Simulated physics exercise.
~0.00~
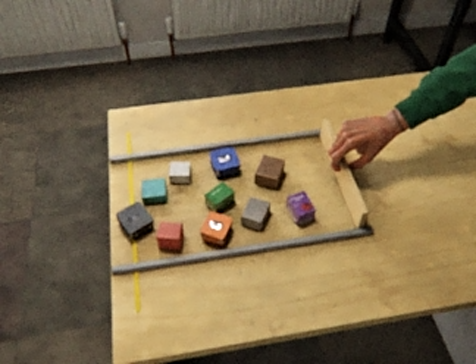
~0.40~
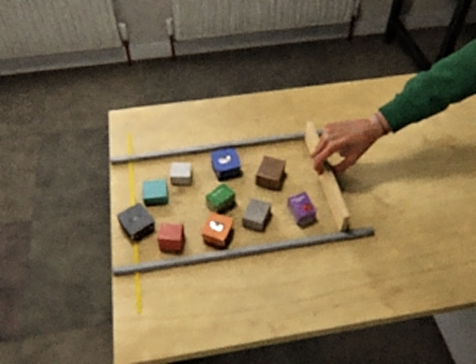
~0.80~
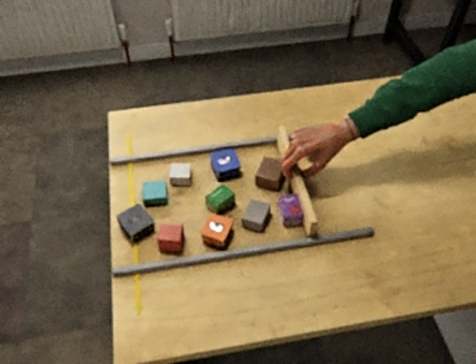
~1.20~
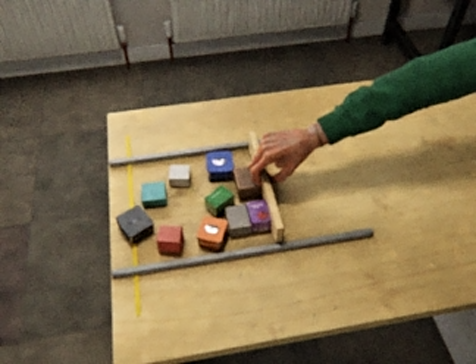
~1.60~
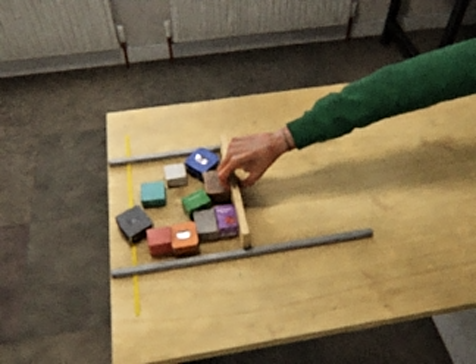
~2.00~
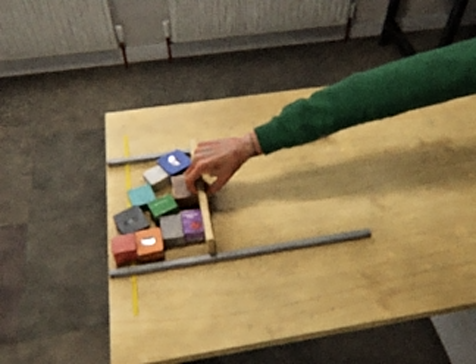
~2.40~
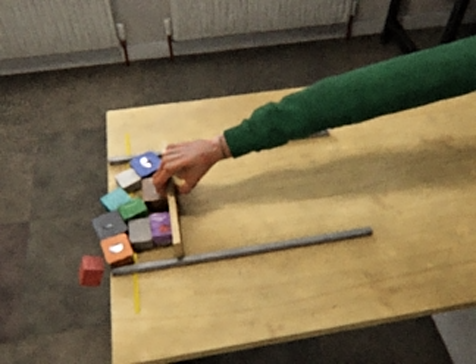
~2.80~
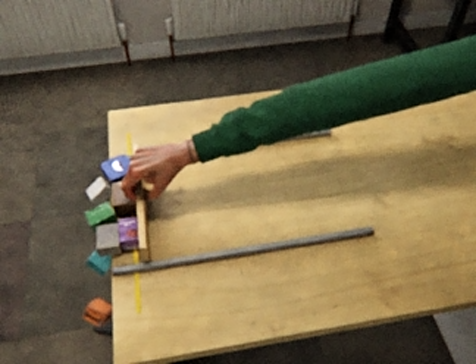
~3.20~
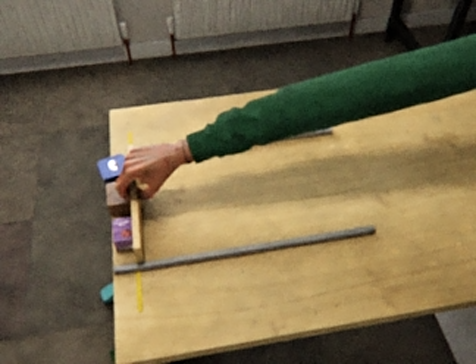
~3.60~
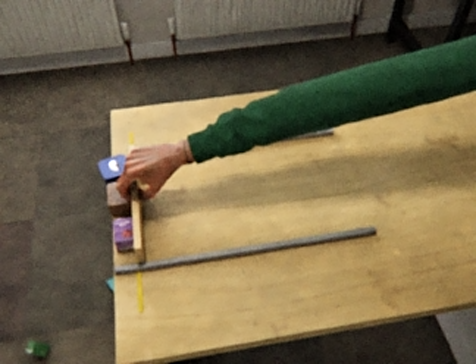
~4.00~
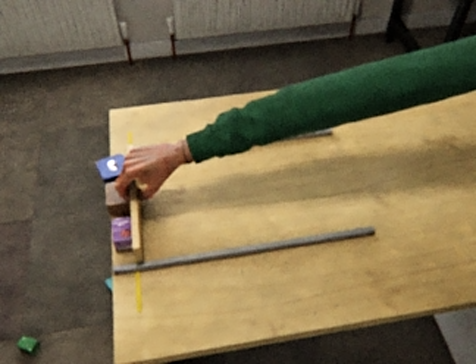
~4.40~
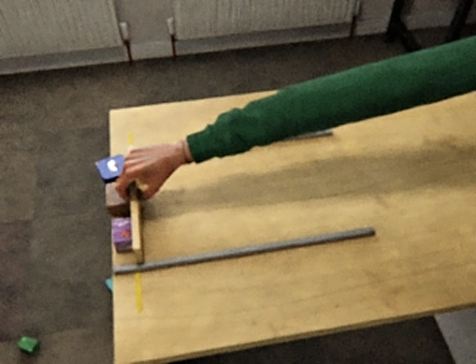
A hand in a green sleeve reaches from the right over a pale wooden table, seen from above, holding an upright wooden board between two grey rails. Ten small coloured blocks lie scattered to its left, near a yellow tape line by the table's left edge. The hand pushes the board steadily left, gathering first the purple and brown blocks, then the rest into a tight cluster. The red block tips off the edge first, and others, including the orange and green, follow. The board stops at the tape, leaving blue, brown and purple blocks at the edge and the green one on the floor.
